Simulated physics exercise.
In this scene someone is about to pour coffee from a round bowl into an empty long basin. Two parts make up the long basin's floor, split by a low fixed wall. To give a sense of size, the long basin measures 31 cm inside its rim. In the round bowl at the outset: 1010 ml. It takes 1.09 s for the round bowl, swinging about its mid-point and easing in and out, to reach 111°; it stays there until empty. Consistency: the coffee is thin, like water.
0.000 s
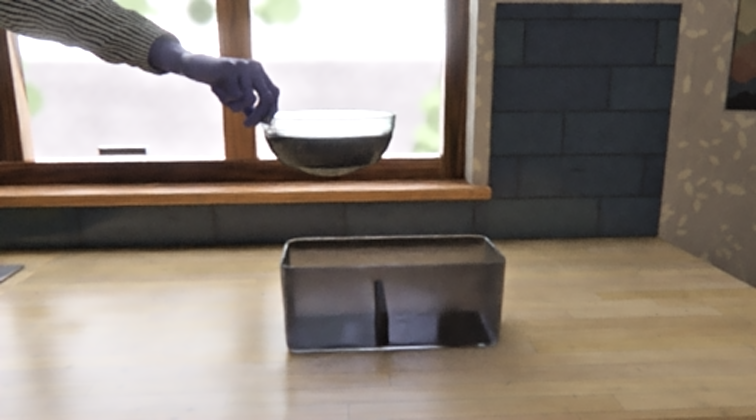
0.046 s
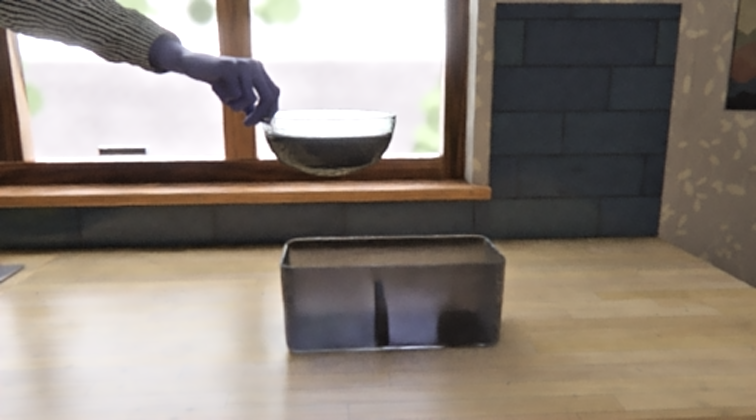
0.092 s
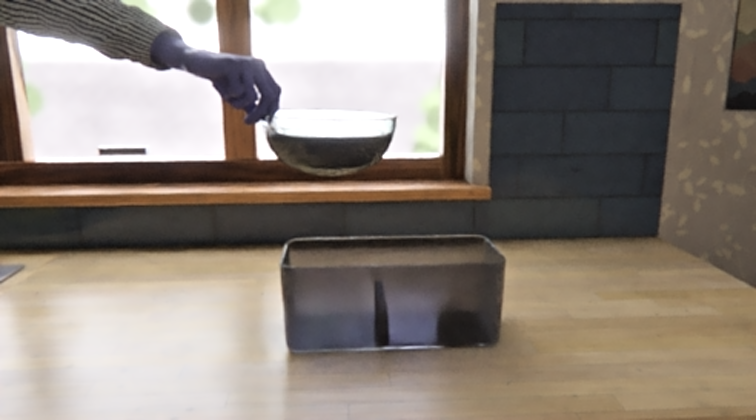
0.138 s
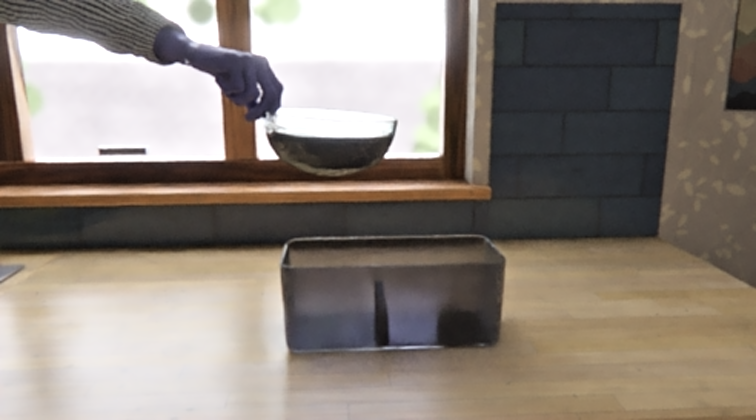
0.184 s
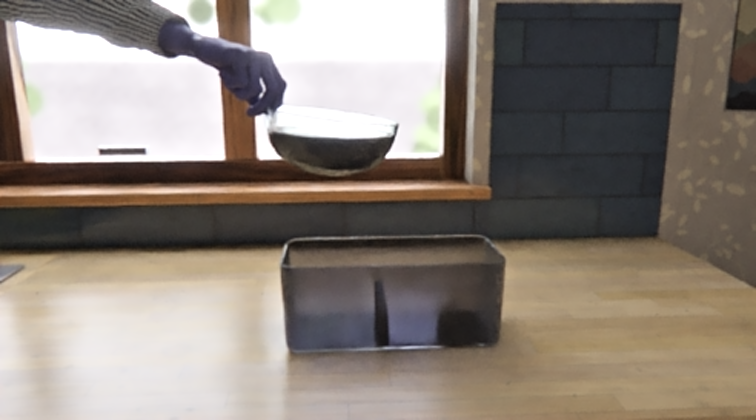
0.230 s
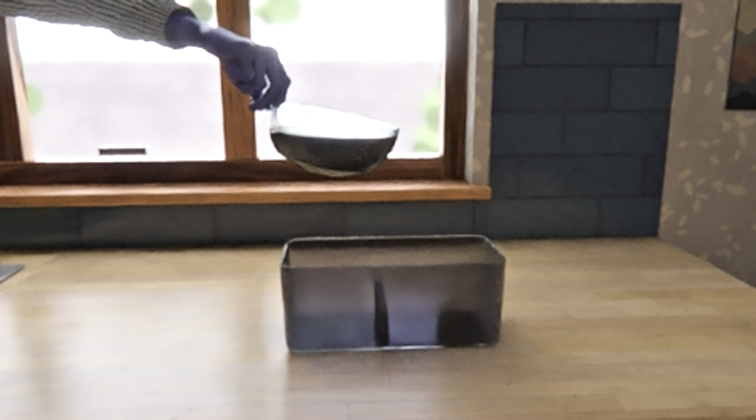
On a wooden counter by a window, a gloved hand held a round bowl of dark liquid above a long, divided basin, keeping it level at first, then slowly tilting it slightly to the right.
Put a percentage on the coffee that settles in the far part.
Roughly 86 per cent ends up there.
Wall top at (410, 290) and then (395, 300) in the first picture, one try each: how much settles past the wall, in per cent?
65 then 70 %.
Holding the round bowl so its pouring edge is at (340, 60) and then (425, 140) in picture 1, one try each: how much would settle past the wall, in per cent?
The first try gives around 65 percent, the second around 85 percent.
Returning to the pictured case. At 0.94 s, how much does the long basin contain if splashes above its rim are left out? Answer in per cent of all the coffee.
Near 90 in a hundred.
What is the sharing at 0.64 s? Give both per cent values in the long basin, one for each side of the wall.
Left about 0, right about 16.
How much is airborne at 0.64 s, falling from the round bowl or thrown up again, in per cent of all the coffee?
I'd put it at about 44 percent.
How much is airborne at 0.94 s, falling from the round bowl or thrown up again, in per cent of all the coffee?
Something like 8 per cent is in the air then.
By 0.64 s the tilt is 70° and 41 per cent is still to pour, 0 is left of the wall and 16 right of it.
By 0.94 s the tilt is 106° and 1 per cent is still to pour, 6 is left of the wall and 83 right of it.
By 1.25 s the tilt is 111° and 0 per cent is still to pour, 10 is left of the wall and 87 right of it.
By 1.59 s the tilt is 111° and 0 per cent is still to pour, 10 is left of the wall and 87 right of it.
At rest 10 per cent lies left of the wall, 86 right of it and 3 outside.
